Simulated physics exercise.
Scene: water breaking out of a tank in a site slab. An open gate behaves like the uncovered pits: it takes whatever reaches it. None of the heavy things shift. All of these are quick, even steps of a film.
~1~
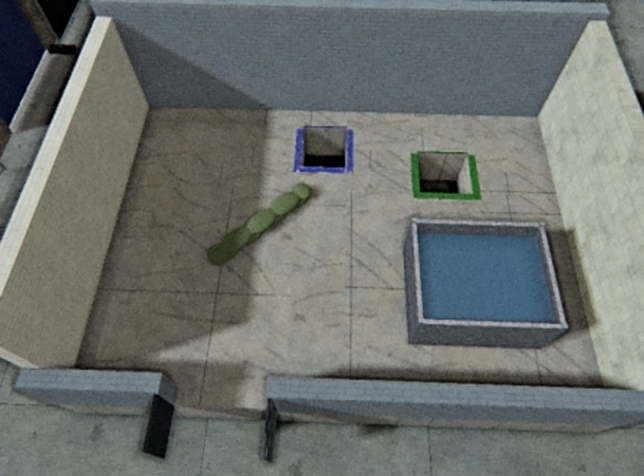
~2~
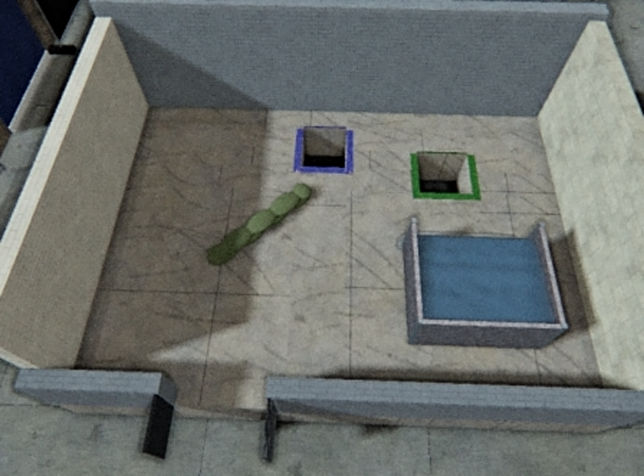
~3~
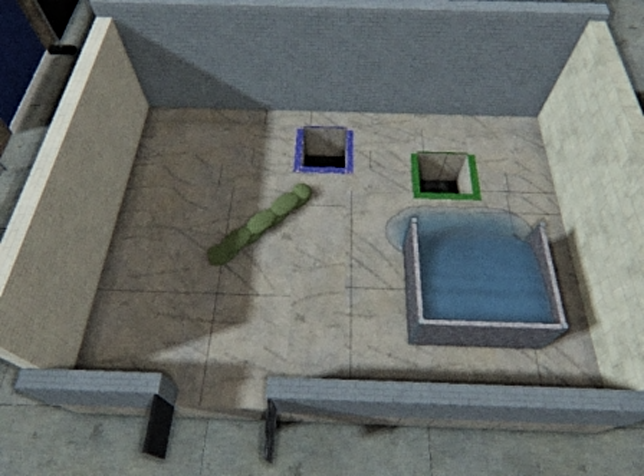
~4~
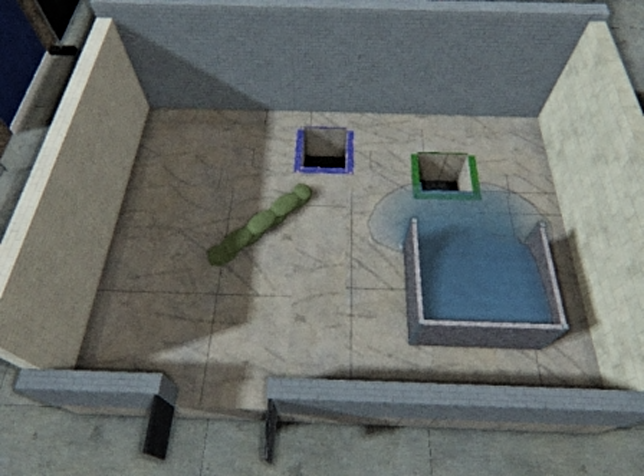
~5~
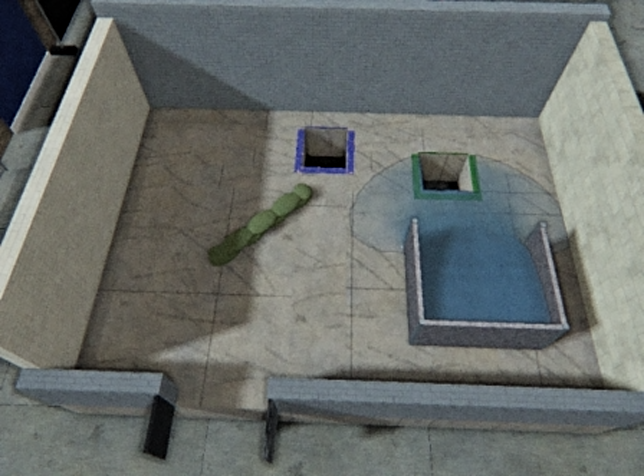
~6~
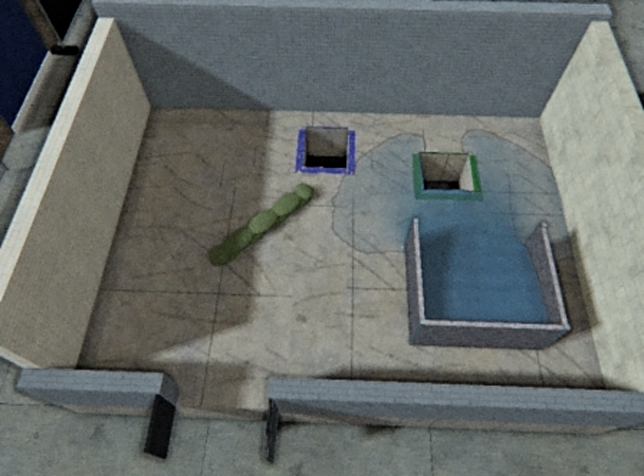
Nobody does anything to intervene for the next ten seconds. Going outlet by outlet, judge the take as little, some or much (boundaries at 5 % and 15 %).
My judgement: The gate ends up with little, the green pit ends up with much, the blue pit ends up with much.
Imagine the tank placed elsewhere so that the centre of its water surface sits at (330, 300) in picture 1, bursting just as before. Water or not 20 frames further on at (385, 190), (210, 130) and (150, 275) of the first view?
Checking the three spots, I get swamped, swamped, high and dry.
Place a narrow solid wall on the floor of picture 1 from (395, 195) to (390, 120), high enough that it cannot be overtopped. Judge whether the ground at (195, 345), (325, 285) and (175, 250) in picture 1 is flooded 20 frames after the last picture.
In the order given, the spots are spared, spared and spared.
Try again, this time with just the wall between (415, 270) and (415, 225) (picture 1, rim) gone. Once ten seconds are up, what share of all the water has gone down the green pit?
I'd estimate the green pit takes around 0 percent.
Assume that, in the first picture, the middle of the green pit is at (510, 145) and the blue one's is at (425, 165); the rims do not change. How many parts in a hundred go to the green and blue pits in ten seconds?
Green share 35%, blue share 35%.
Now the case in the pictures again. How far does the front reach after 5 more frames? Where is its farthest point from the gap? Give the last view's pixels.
I'd go with roughly (323, 115).
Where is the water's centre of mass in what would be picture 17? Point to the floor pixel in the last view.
Centre point: Around (462, 201).
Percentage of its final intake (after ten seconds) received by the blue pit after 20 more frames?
Near 55 %, I'd say.
A moment on, water covers 25 % of the floor; the gate 0 %, the green pit 21 %, the blue pit 1 %.
Next, water covers 30 % of the floor; the gate 0 %, the green pit 31 %, the blue pit 5 %.
Then, water covers 35 % of the floor; the gate 0 %, the green pit 40 %, the blue pit 10 %.
Later, water covers 55 % of the floor; the gate 0 %, the green pit 49 %, the blue pit 16 %.
In the end, water covers 45 % of the floor; the gate 1 %, the green pit 54 %, the blue pit 18 %.
